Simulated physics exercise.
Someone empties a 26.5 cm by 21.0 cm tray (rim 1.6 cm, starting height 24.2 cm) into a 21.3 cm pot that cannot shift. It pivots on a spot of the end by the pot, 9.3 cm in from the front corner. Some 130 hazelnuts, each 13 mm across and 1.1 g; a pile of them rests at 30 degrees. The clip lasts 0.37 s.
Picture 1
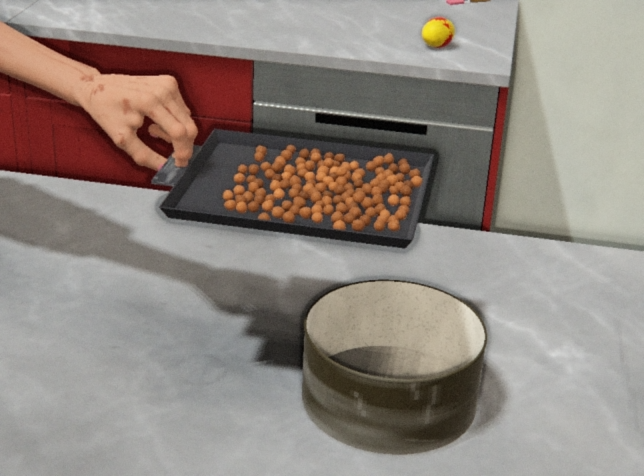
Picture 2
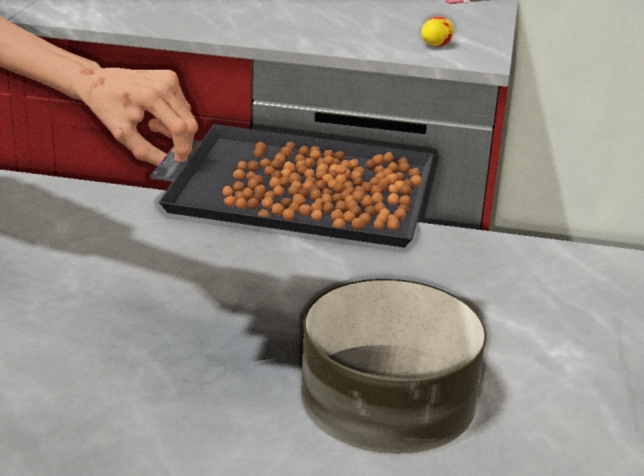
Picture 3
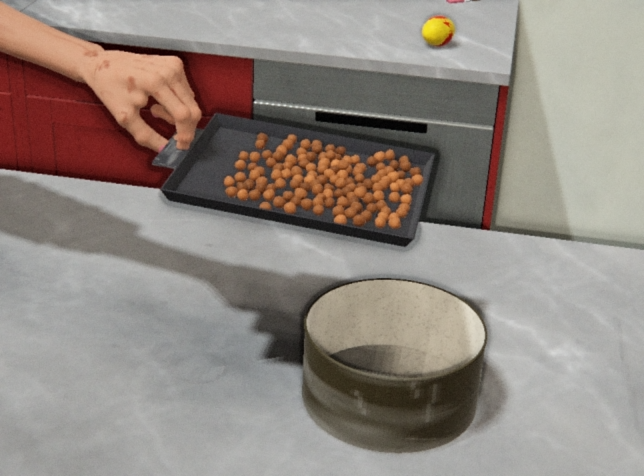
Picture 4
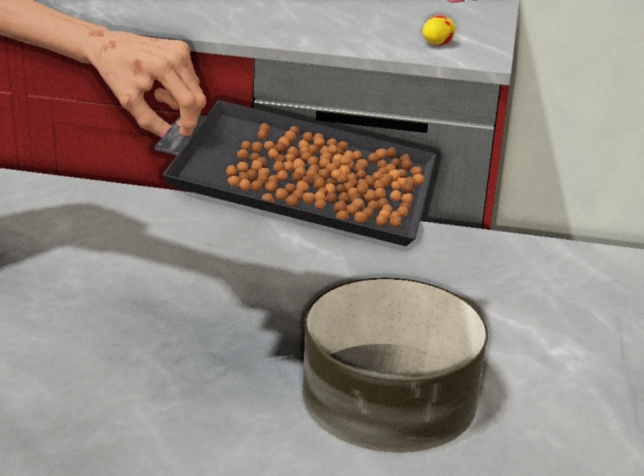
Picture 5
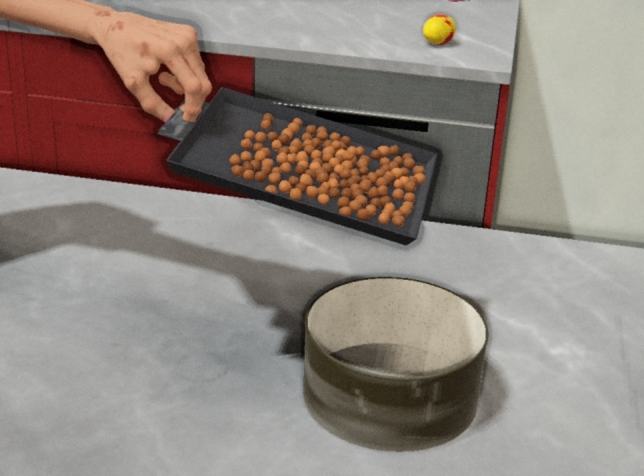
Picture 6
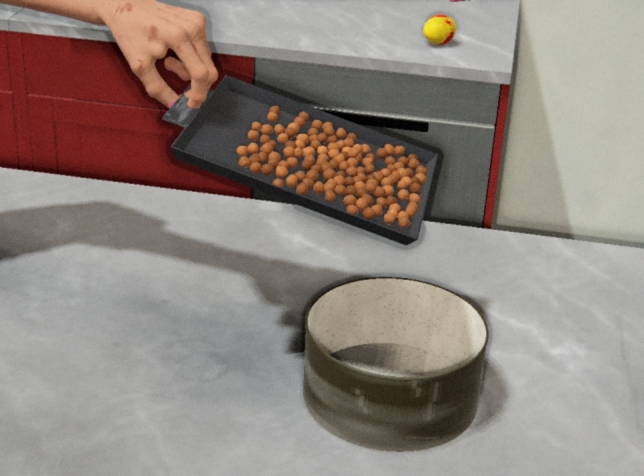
A hand gradually raises the left end of a dark tray of round brown nuts.
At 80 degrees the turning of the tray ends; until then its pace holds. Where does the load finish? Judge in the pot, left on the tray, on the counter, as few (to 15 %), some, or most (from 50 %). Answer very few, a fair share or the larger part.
Pot the larger part, tray very few, counter a fair share.
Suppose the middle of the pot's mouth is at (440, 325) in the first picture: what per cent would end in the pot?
Some 85 per cent.
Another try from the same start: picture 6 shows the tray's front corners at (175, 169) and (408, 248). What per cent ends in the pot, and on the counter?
Pot 100, counter 0.
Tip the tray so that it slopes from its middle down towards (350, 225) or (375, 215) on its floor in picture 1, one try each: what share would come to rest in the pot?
Some 95 and 95 per cent.
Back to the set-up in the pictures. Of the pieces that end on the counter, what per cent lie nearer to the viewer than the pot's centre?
Roughly 10 per cent.
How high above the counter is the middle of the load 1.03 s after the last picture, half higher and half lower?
Some 22 cm.
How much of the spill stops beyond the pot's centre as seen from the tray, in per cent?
Some 90 per cent.
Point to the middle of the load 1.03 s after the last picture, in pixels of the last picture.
Near (441, 222).
Then, 0.62 s after the last picture, tilt 46 degrees; the tray holds 100 %, the pot 0 %.
Then, 1.03 s after the last picture, tilt 66 degrees; the tray holds 45 %, the pot 25 %.
Then, 1.52 s after the last picture, tilt 80 degrees; the tray holds 0 %, the pot 65 %.
In the end, pot 65 %, tray 0 %, counter 35 %.
